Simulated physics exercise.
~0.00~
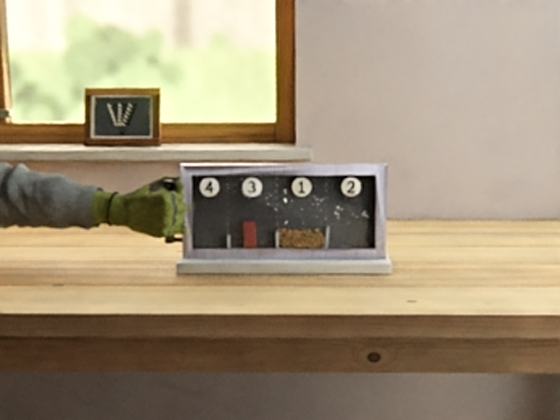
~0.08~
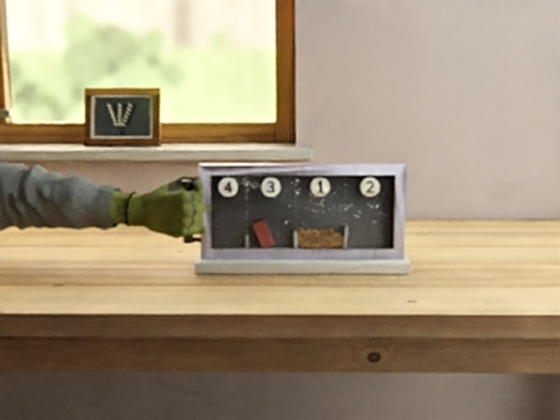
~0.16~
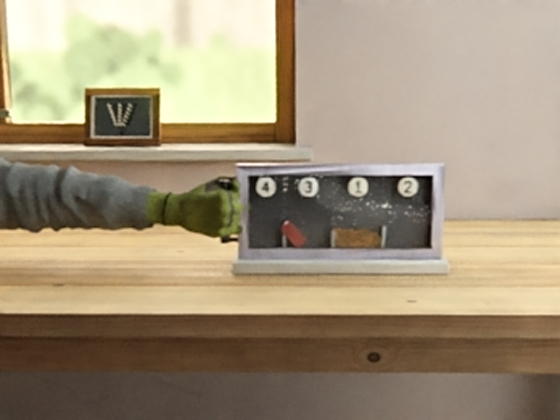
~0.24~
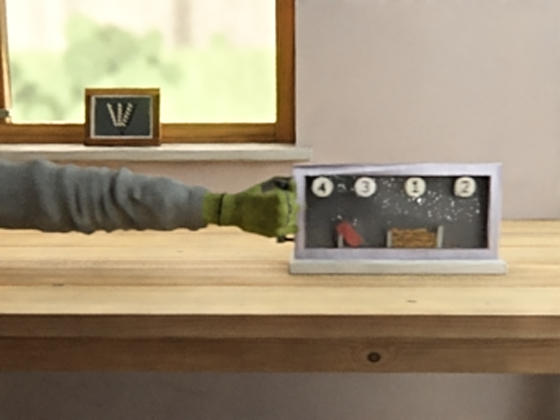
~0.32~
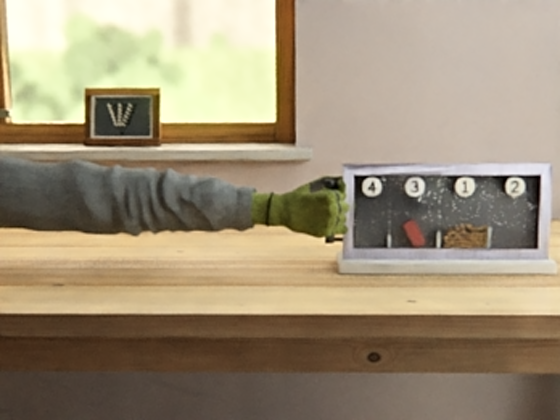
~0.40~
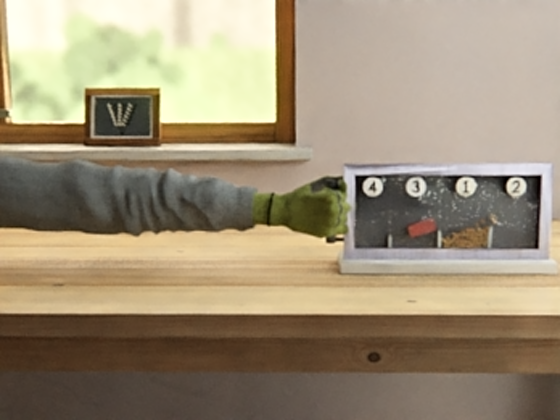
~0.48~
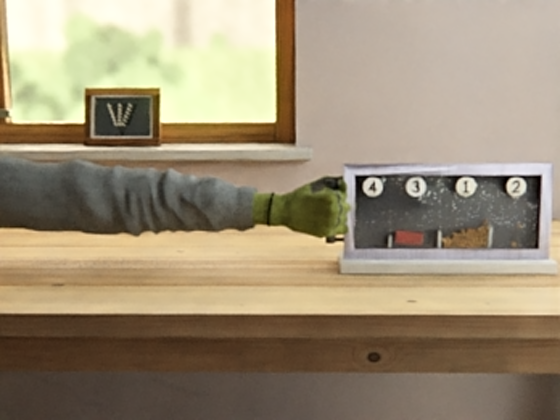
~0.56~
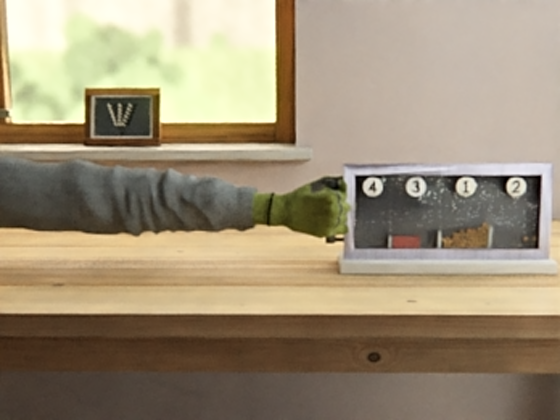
In this clip, a green-gloved hand slides a shallow framed case to the right along a wooden table, and the red block inside leans, then tips onto its side as the case stops, while the small tan beads shift rightward, ending mostly beneath the strip numbered one.
